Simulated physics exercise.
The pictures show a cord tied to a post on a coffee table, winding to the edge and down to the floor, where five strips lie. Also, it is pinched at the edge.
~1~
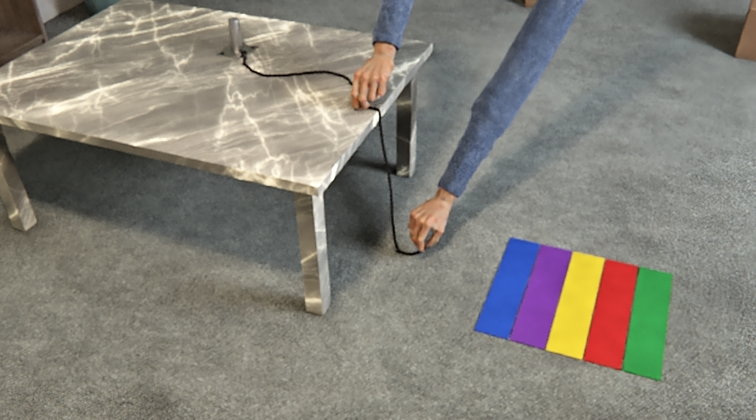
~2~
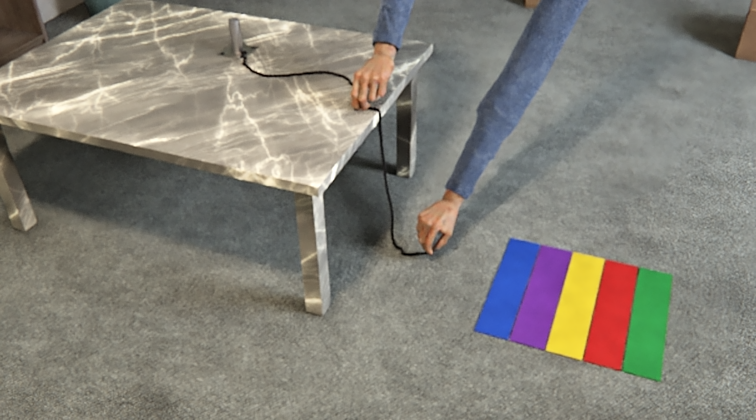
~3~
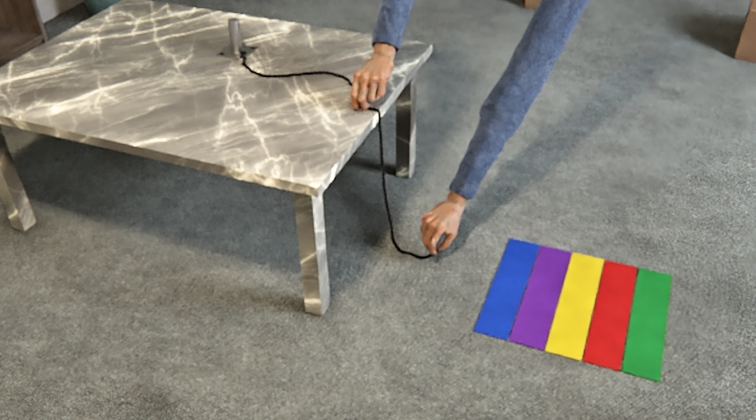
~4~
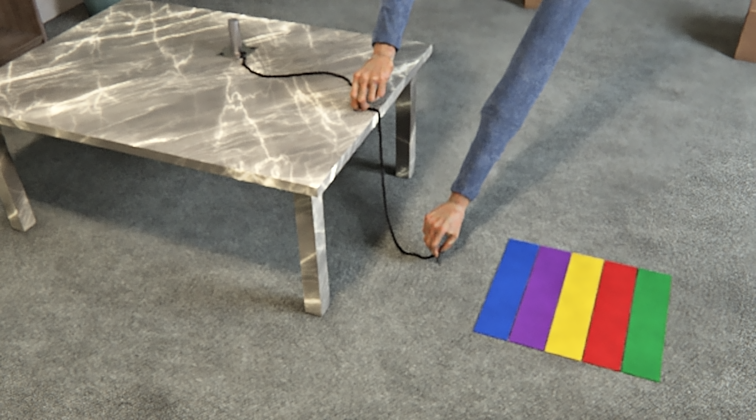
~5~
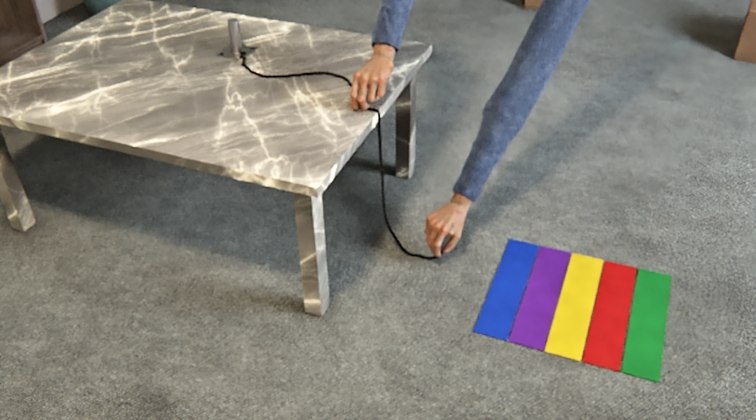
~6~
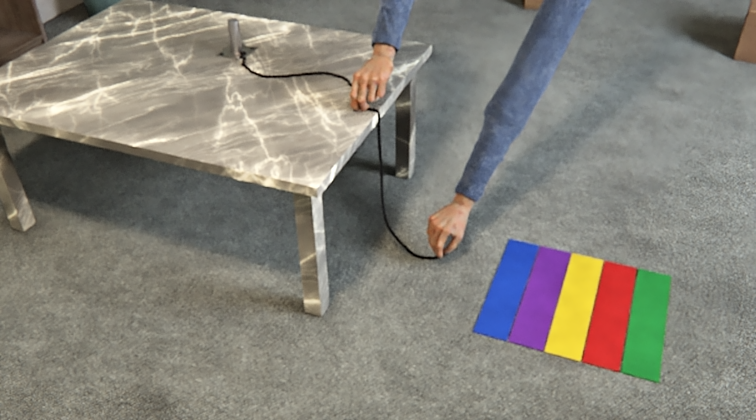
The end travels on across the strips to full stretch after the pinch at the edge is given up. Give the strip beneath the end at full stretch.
Yellow strip.
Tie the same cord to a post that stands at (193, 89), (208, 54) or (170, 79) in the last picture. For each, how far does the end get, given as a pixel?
Try by try, around (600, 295), (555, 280) and (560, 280).
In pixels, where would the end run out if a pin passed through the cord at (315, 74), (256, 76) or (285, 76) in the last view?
Going through the three tries, you get (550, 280), (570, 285) and (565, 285).
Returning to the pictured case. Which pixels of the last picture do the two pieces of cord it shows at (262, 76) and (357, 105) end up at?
I'd say about (289, 69) for one and about (406, 125) for the other.
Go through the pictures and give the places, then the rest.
In the first picture, end (424, 248); blue (498, 316); purple (533, 325); yellow (569, 335); red (606, 344); green (644, 354).
In the second picture, end (432, 250); cord through (247, 65) (297, 75) (354, 85) (379, 115) (386, 180) (392, 234).
In the third picture, end (436, 252).
In the fourth picture, end (438, 253); cord through (246, 66) (297, 75) (354, 86) (378, 116) (383, 180) (392, 234).
In the fifth picture, end (441, 253).
In the sixth picture, end (443, 254); cord through (246, 66) (296, 75) (353, 86) (378, 116) (382, 180) (394, 234).
Soon after, end near (516, 272); over blue.
Then, end near (561, 283); over purple.
At full stretch, end near (588, 290); over yellow. It gets as far as the yellow strip.
